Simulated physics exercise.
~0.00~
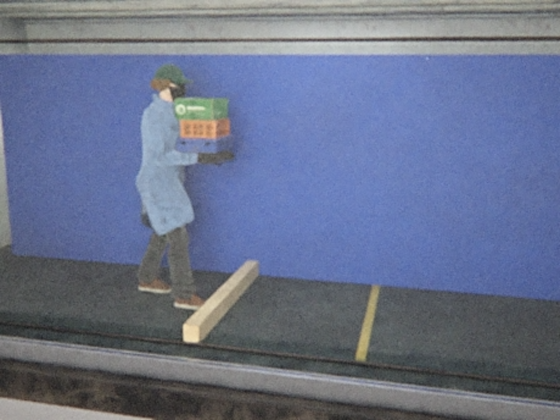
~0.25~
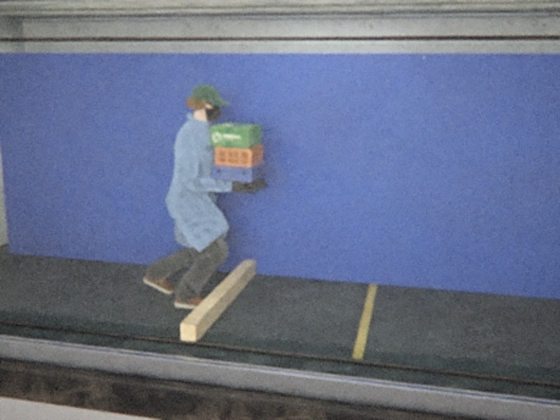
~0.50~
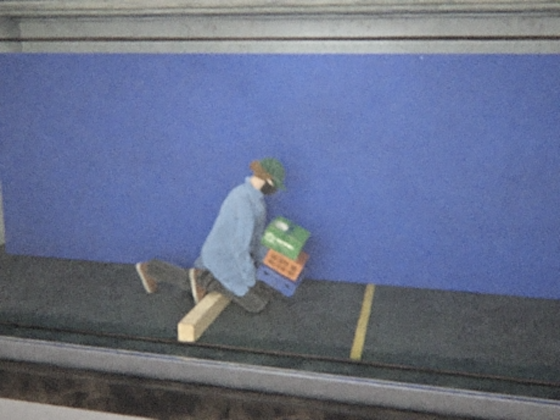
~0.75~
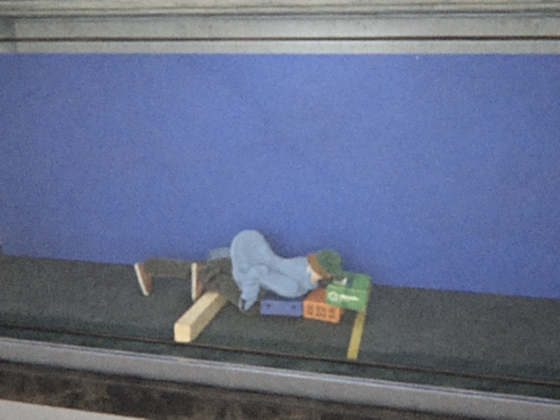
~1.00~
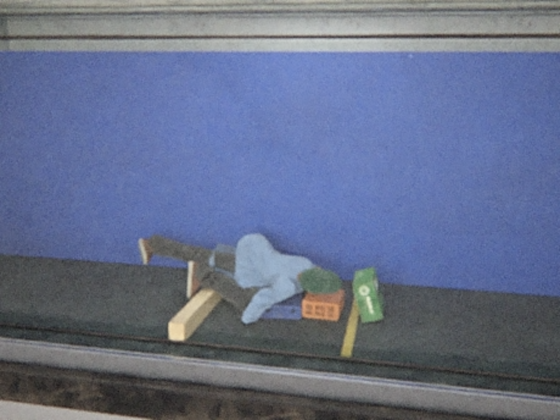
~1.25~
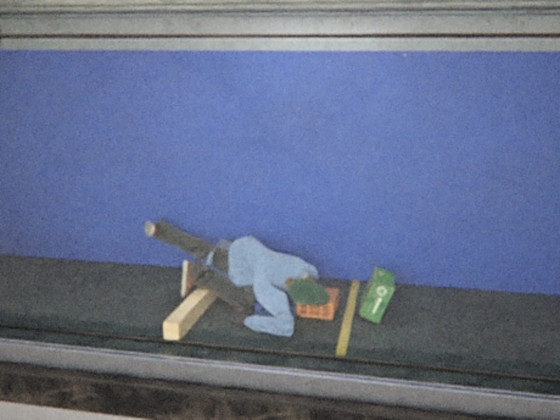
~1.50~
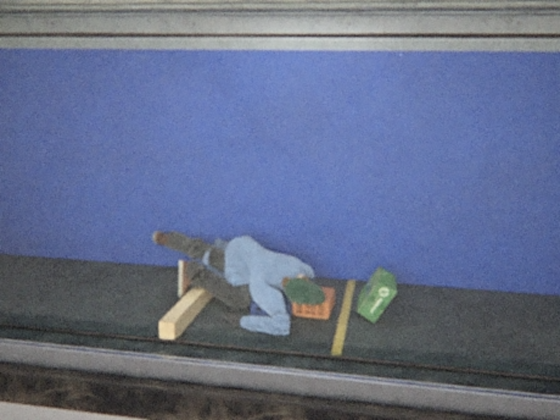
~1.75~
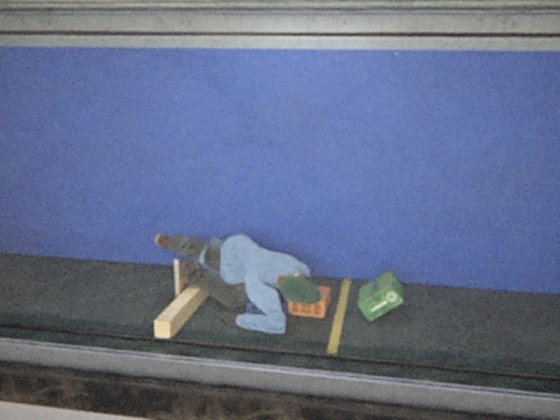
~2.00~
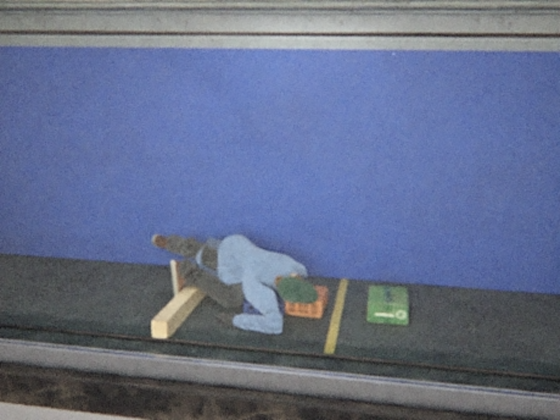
On a dark floor against a blue wall, a porter carrying stacked crates pitches over a rail, the green one tumbling past a yellow line.
